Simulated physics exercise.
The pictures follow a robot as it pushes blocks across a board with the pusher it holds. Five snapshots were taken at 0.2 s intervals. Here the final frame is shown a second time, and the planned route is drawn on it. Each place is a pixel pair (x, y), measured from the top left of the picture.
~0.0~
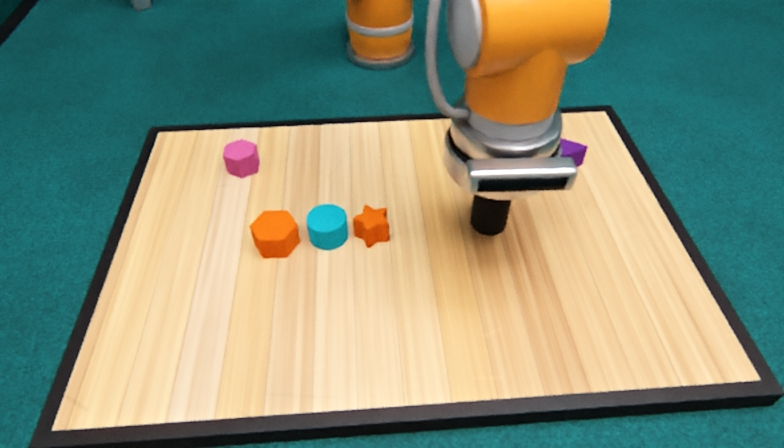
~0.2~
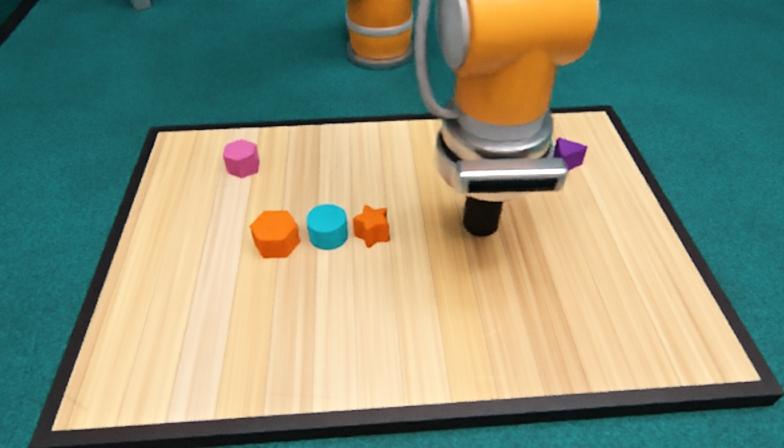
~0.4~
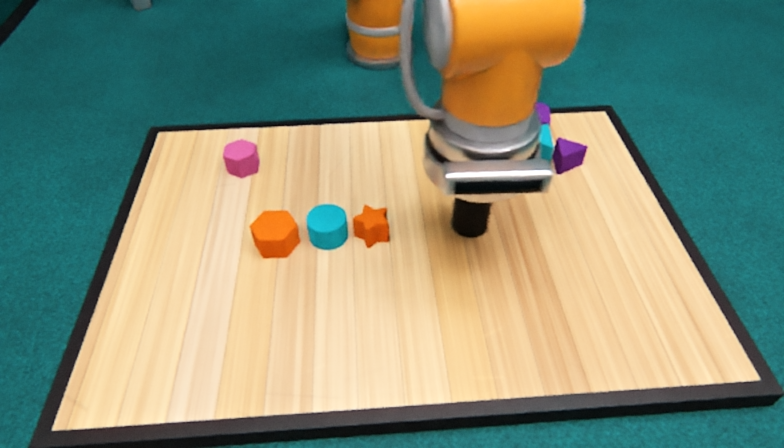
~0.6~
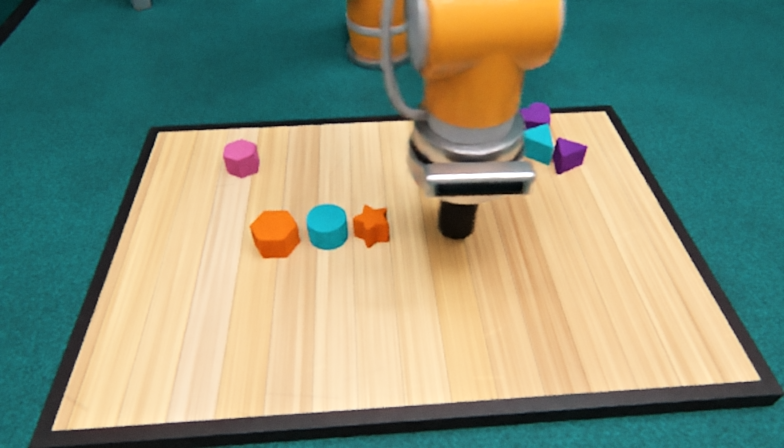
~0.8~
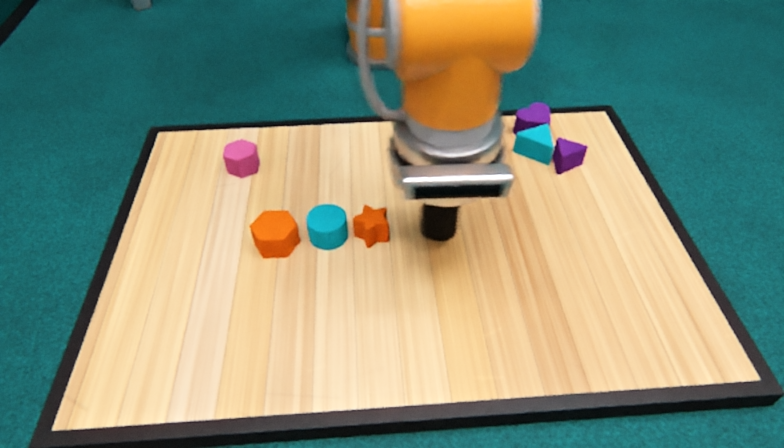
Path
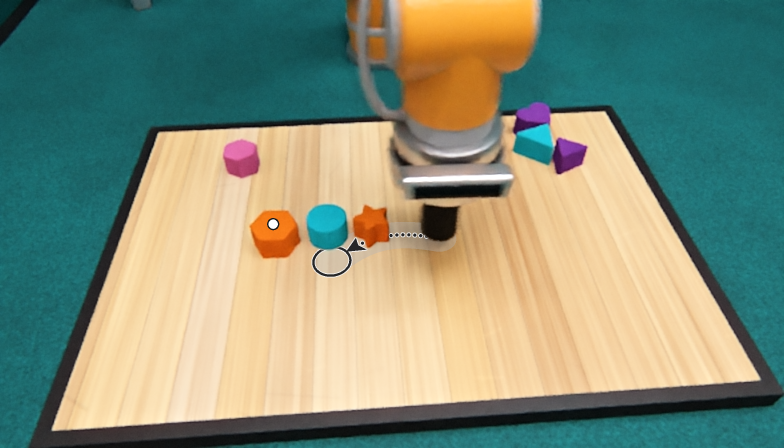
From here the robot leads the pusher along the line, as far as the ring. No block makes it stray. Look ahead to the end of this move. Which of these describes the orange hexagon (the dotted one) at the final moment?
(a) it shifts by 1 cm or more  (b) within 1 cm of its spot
The correct letter is a.
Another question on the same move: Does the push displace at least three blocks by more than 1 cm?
Going by the path, yes.
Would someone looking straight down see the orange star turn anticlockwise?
The answer is no.
The drawn path runs from (438, 238) via (400, 235) and (364, 243), ending at (332, 261); the dot is on the orange hexagon.
One third of the way, pusher at (399, 226); orange star at (368, 216).
Two thirds of the way, pusher at (363, 233); orange hexagon at (249, 226); turquoise circular block at (292, 221); orange star at (331, 220), turned 15° clockwise.
At the end, pusher at (331, 252); orange hexagon at (236, 227); turquoise circular block at (279, 218); orange star at (312, 223), turned 60° clockwise.
